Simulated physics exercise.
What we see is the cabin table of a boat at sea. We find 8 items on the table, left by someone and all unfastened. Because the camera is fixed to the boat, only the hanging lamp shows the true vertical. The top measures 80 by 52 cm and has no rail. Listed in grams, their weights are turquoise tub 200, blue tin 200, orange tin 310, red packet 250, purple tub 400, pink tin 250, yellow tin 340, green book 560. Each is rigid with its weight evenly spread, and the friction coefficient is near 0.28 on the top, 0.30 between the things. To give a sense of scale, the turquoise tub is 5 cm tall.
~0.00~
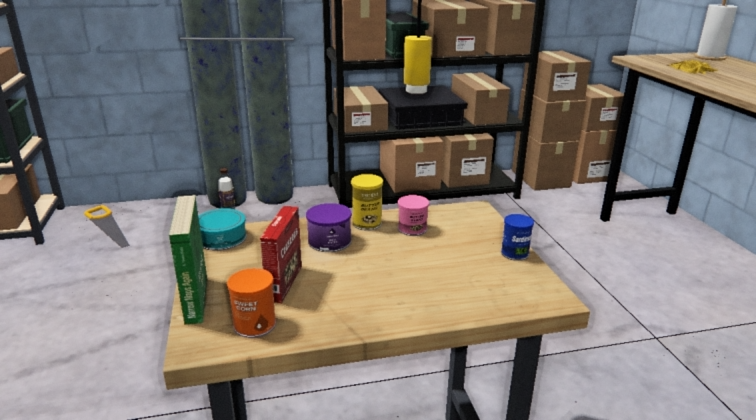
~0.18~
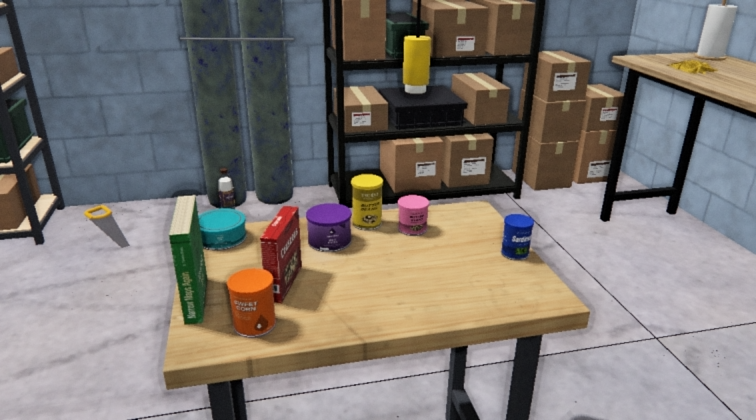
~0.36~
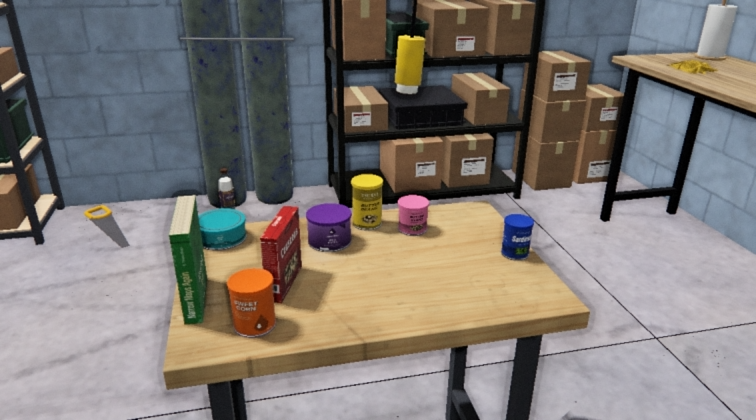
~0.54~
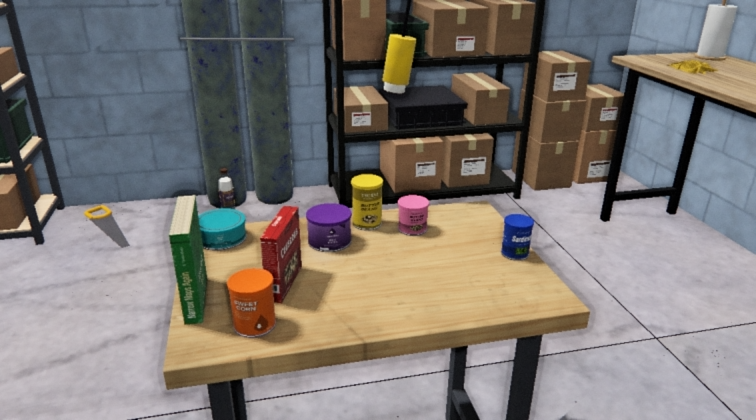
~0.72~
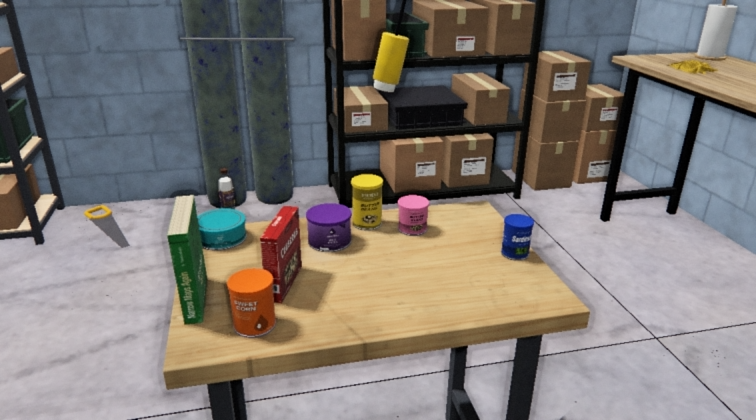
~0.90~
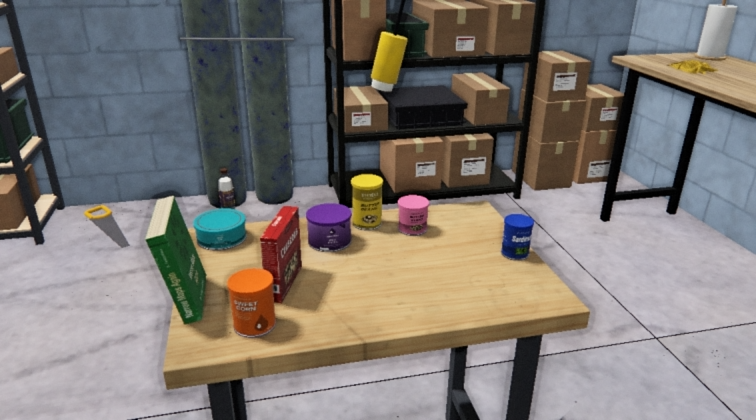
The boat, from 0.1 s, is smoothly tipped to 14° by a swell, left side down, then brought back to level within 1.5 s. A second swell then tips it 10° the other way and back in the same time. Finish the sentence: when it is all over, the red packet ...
The red packet is still on its base.
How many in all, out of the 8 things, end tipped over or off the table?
The number here is 1.
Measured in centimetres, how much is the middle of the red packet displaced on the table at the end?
About 0 cm.
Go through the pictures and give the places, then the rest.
The first frame shows boat level; red packet (283, 253); turquoise tub (221, 229).
The second frame shows boat level; orange tin (253, 303); purple tub (329, 227).
The third frame shows floor tilted 4°, left side down; pink tin (413, 216); yellow tin (367, 202).
The fourth frame shows floor tilted 9°, left side down; green book (190, 258); turquoise tub (221, 229).
The fifth frame shows floor tilted 13°, left side down; blue tin (517, 237); orange tin (253, 303).
The sixth frame shows floor tilted 14°, left side down; red packet (283, 253); purple tub (329, 227).
After 1.10 s, floor tilted 10°, left side down; green book now off the table.
After 1.20 s, floor tilted 8°, left side down.
After 1.30 s, floor tilted 5°, left side down.
After 1.50 s, boat level.
At rest (3.6 s), off the table and tipped over, green book; the other 7 in place, give or take 5 cm. In the last view, red packet near (283, 253).
